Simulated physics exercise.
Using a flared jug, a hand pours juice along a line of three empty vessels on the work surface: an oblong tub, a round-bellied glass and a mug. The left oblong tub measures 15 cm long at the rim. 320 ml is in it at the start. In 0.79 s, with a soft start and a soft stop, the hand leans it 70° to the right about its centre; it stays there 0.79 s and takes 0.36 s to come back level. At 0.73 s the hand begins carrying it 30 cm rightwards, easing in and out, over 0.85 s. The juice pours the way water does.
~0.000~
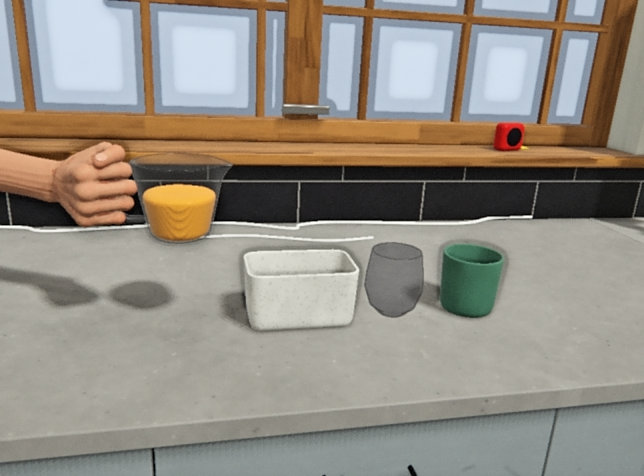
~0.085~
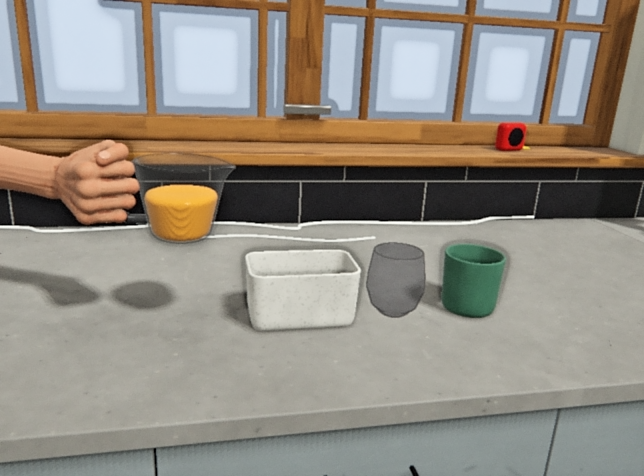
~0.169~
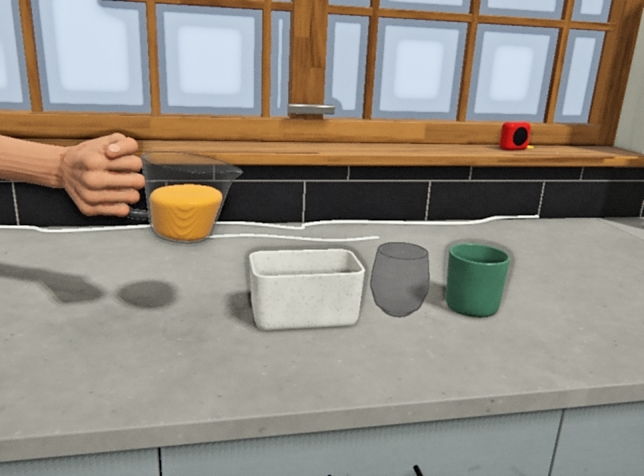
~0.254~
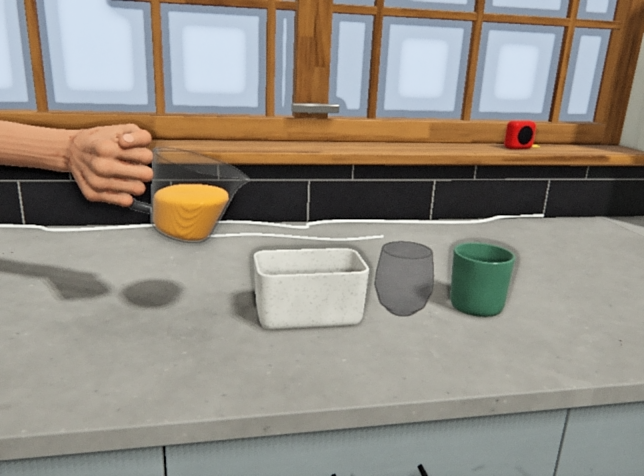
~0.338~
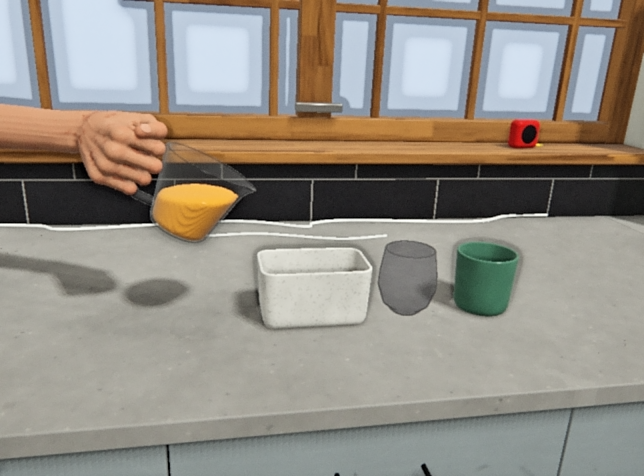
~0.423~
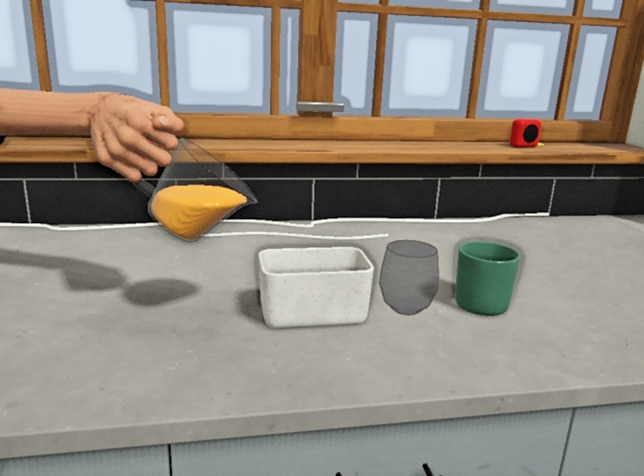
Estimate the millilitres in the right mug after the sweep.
50 ml.
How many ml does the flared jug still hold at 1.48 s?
Liquid remaining: Approx. 60 ml.
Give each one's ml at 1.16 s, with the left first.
170, 0, 0 ml.
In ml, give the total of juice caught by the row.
The whole row together ends up with some 250 ml.
After 0.85 s the tilt is 70° and from the left they hold 110 ml, 0 ml, 0 ml, the flared jug 175 ml, and 0 ml is on the work surface.
After 1.16 s the tilt is 70° and from the left they hold 175 ml, 0 ml, 0 ml, the flared jug 130 ml, and 0 ml is on the work surface.
After 1.48 s the tilt is 70° and from the left they hold 175 ml, 25 ml, 5 ml, the flared jug 55 ml, and 25 ml is on the work surface.
After 1.83 s the tilt is 14° and from the left they hold 175 ml, 30 ml, 45 ml, the flared jug 25 ml, and 40 ml is on the work surface.
In the end from the left they hold 175 ml, 30 ml, 50 ml, the flared jug 25 ml, and 45 ml is on the work surface.
